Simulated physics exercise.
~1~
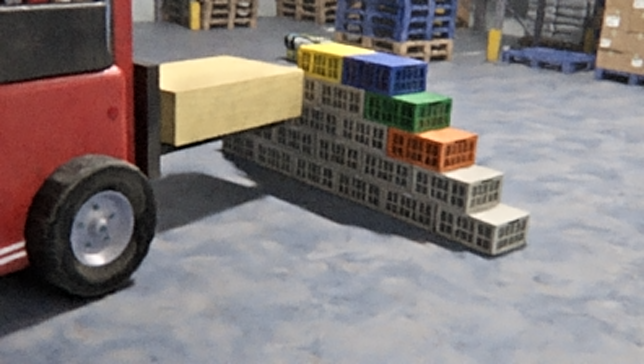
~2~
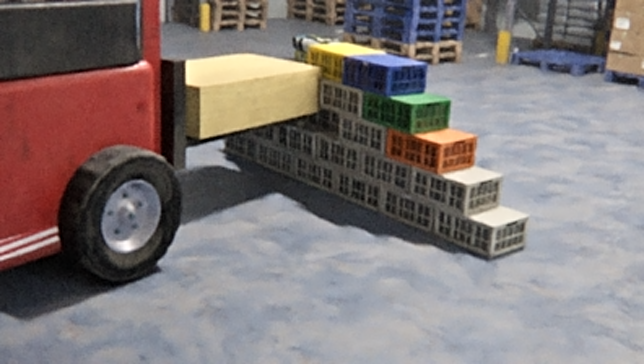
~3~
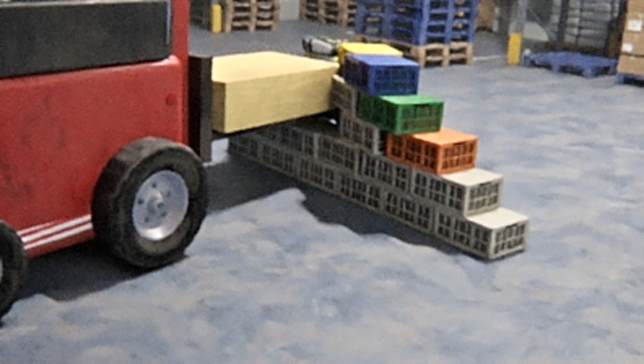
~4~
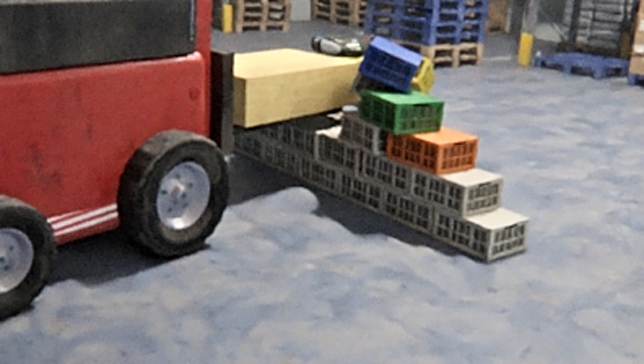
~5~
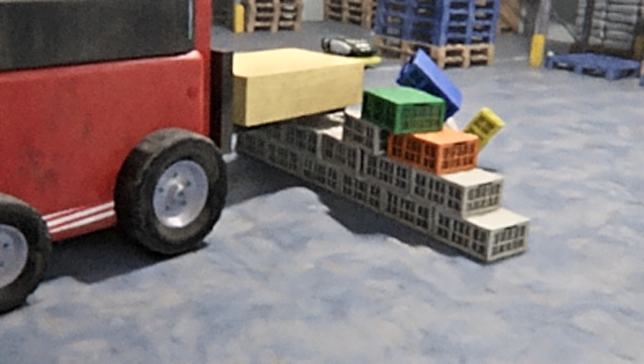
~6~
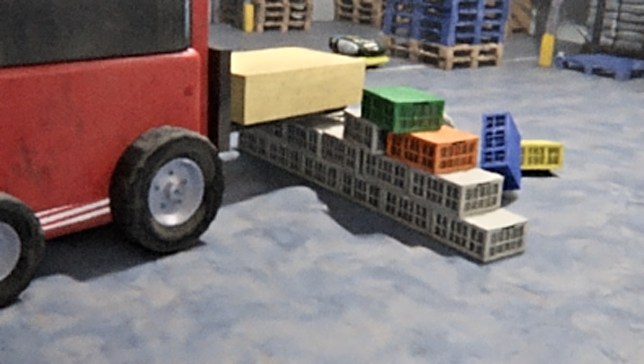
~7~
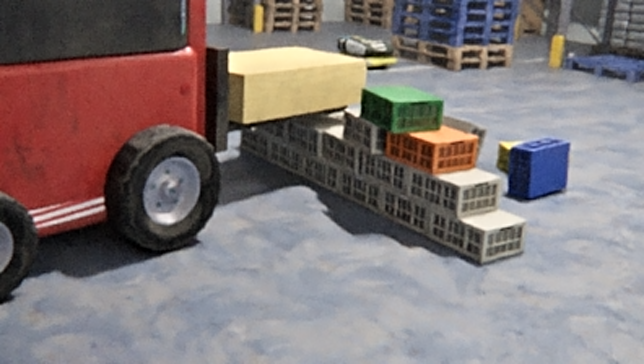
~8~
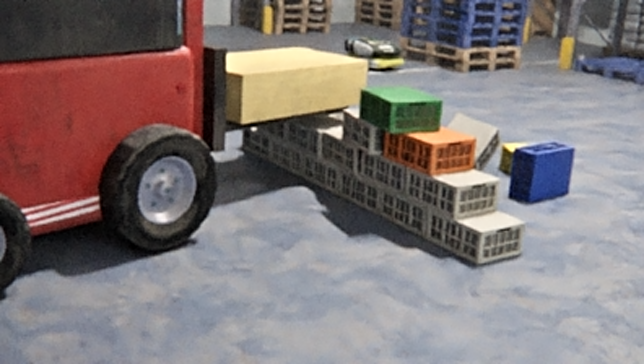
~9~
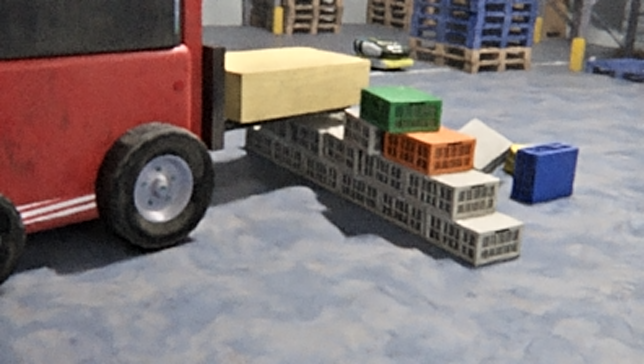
Red forklift pushing a pale box into a stepped crate stack, toppling blue and yellow crates while green and orange stay put.
